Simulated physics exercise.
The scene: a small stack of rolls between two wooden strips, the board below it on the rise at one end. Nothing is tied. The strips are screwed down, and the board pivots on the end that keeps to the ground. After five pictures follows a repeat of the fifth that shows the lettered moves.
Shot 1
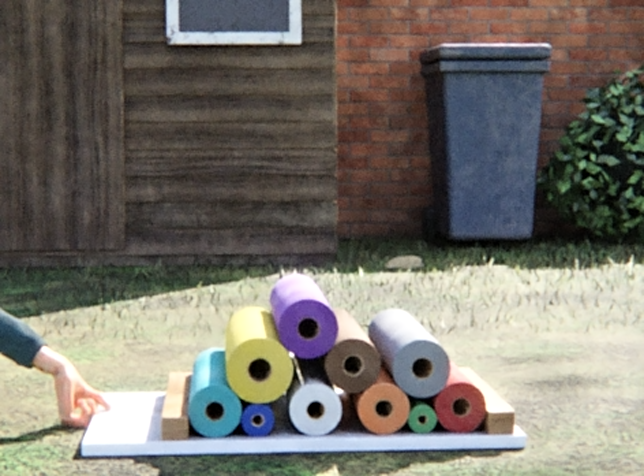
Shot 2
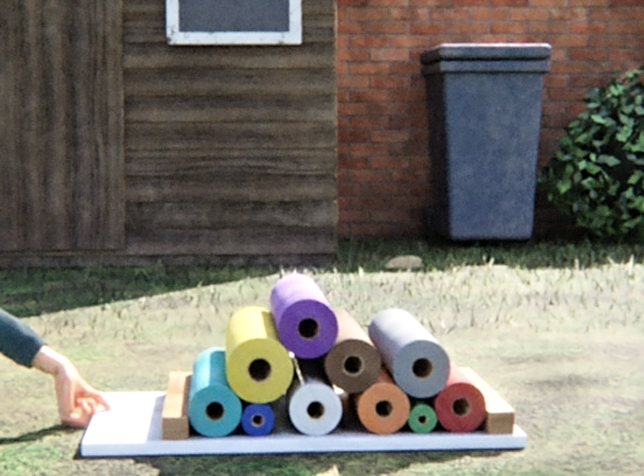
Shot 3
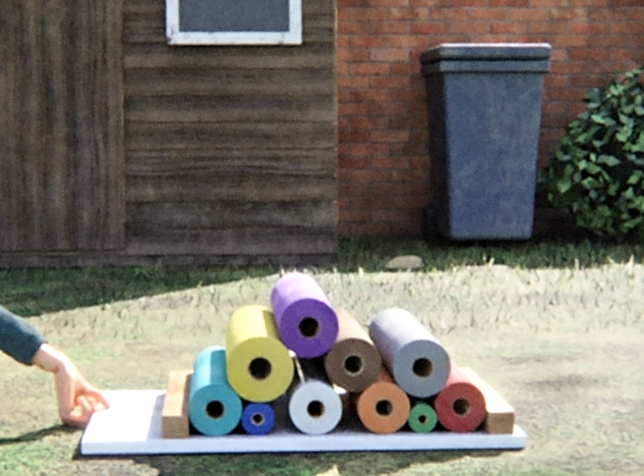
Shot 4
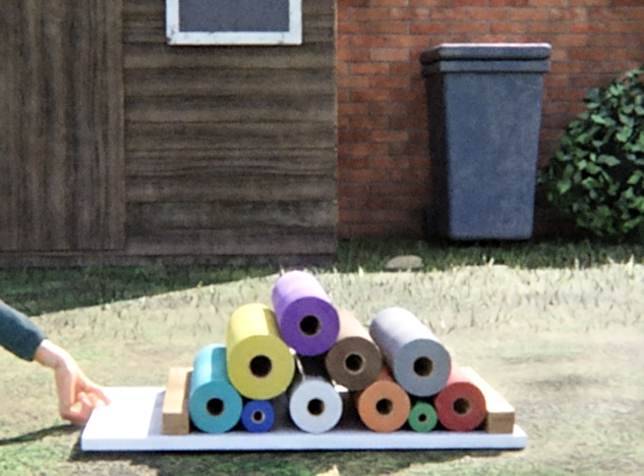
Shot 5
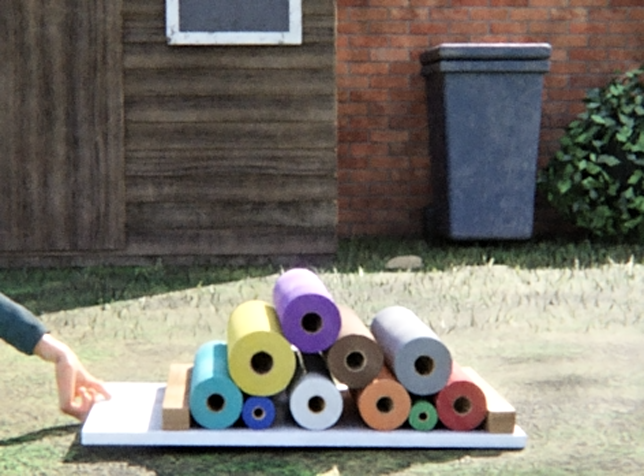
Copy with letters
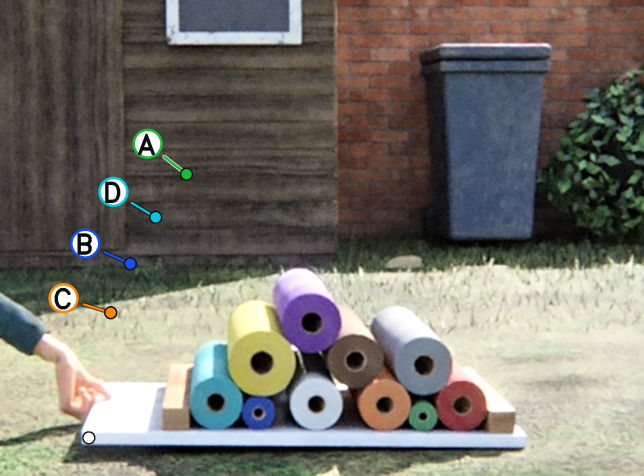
Stacked colourful rolls between wooden strips tilting very slightly as a hand at left slowly raises one end of a white board.
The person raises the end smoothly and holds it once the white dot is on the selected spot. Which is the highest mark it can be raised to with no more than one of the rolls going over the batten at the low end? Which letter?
It can be raised to A.
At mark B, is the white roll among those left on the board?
Yes.
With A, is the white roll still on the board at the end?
Yes, with A.
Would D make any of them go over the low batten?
No, at D.
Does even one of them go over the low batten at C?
At C: No.
On the marked copy, A at (187, 174); B at (131, 264); C at (111, 313); D at (156, 217); the white dot at (89, 438).
With A. Early on, board at 20°.
Further on, board at 38°.
At the end, board at 39°, none over the low batten.
As for the rest, B none over the low batten; C none over the low batten; D none over the low batten.
